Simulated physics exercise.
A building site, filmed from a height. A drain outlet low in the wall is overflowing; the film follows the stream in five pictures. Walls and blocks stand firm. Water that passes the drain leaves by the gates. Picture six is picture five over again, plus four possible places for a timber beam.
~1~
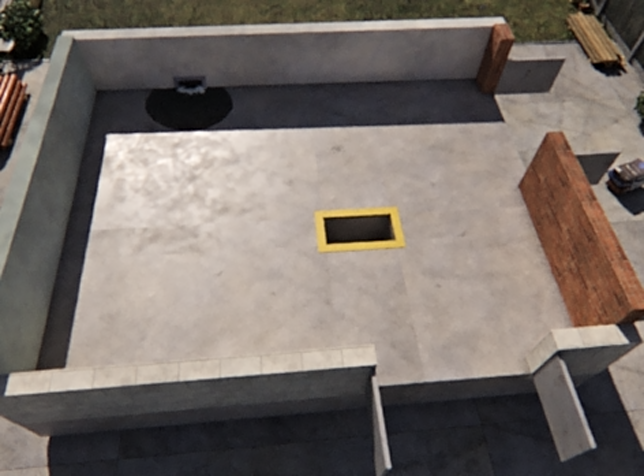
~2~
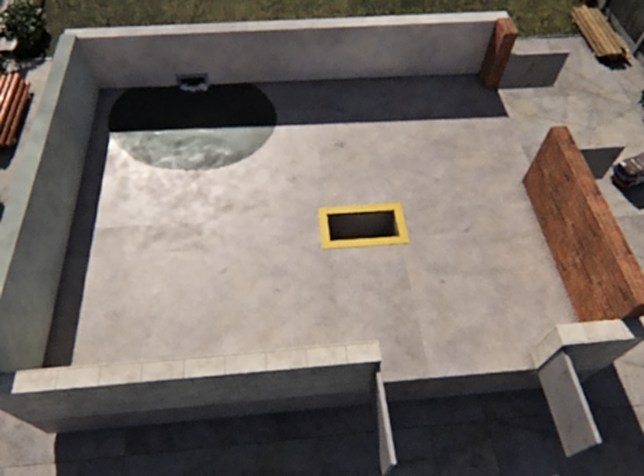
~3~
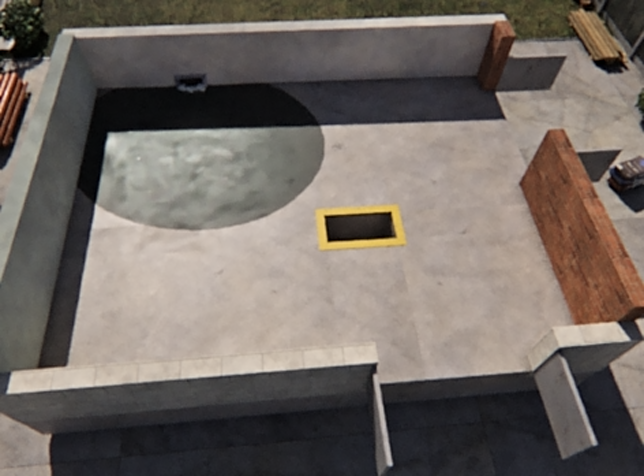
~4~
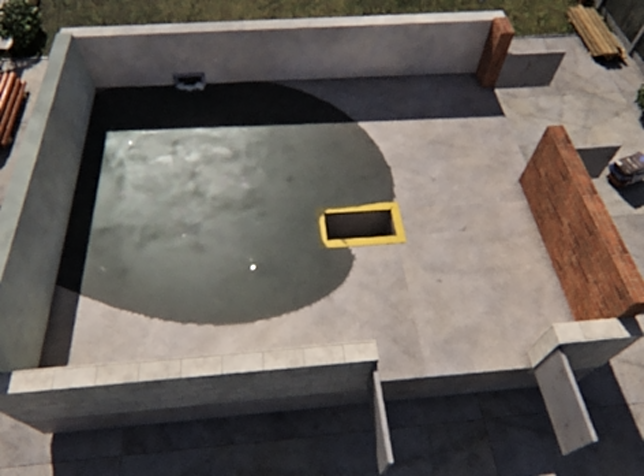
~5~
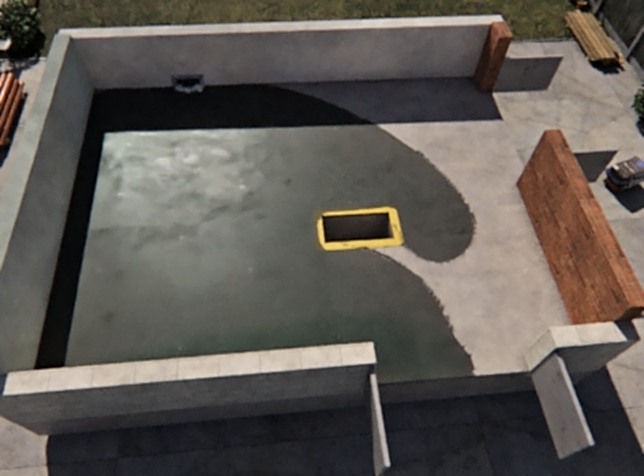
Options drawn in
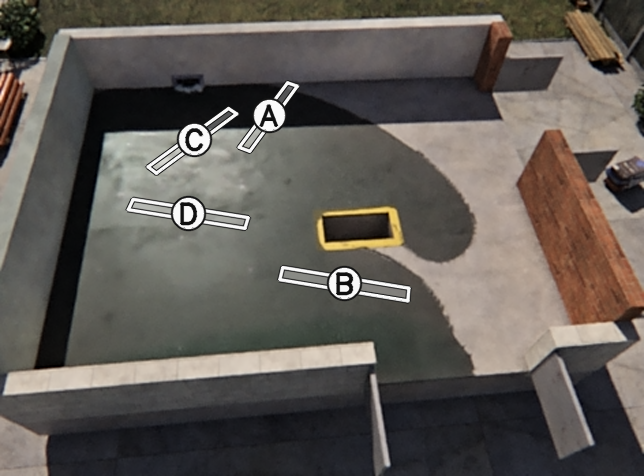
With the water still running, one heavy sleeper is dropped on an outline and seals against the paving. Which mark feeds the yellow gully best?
The best spot is D.
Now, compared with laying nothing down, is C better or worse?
Worse.
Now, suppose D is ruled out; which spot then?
That is spot B.
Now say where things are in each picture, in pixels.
Outfall at (191, 83); yellow gully at (359, 229); open gate at (447, 362); open gate at (499, 137); water covers 3 % of the ground and shows as far out as (223, 117); yellow gully still dry.
Water covers 12 % of the ground and shows as far out as (176, 167); yellow gully still dry.
Water covers 27 % of the ground and shows as far out as (288, 200); yellow gully still dry.
Water covers 47 % of the ground and shows as far out as (313, 294); yellow gully taking water.
66 % of the ground is wet; yellow gully taking water.
On the marked copy, A from (244, 149) to (292, 84); B from (281, 273) to (408, 294); C from (152, 170) to (232, 111); D from (130, 204) to (246, 222).
For spot A, about 8 % of the stream runs into the yellow gully, about 92 % out by the gates.
For spot B, about 23 % of the stream runs into the yellow gully, about 76 % out by the gates.
For spot C, about 9 % of the stream runs into the yellow gully, about 91 % out by the gates.
For spot D, about 42 % of the stream runs into the yellow gully, about 58 % out by the gates.
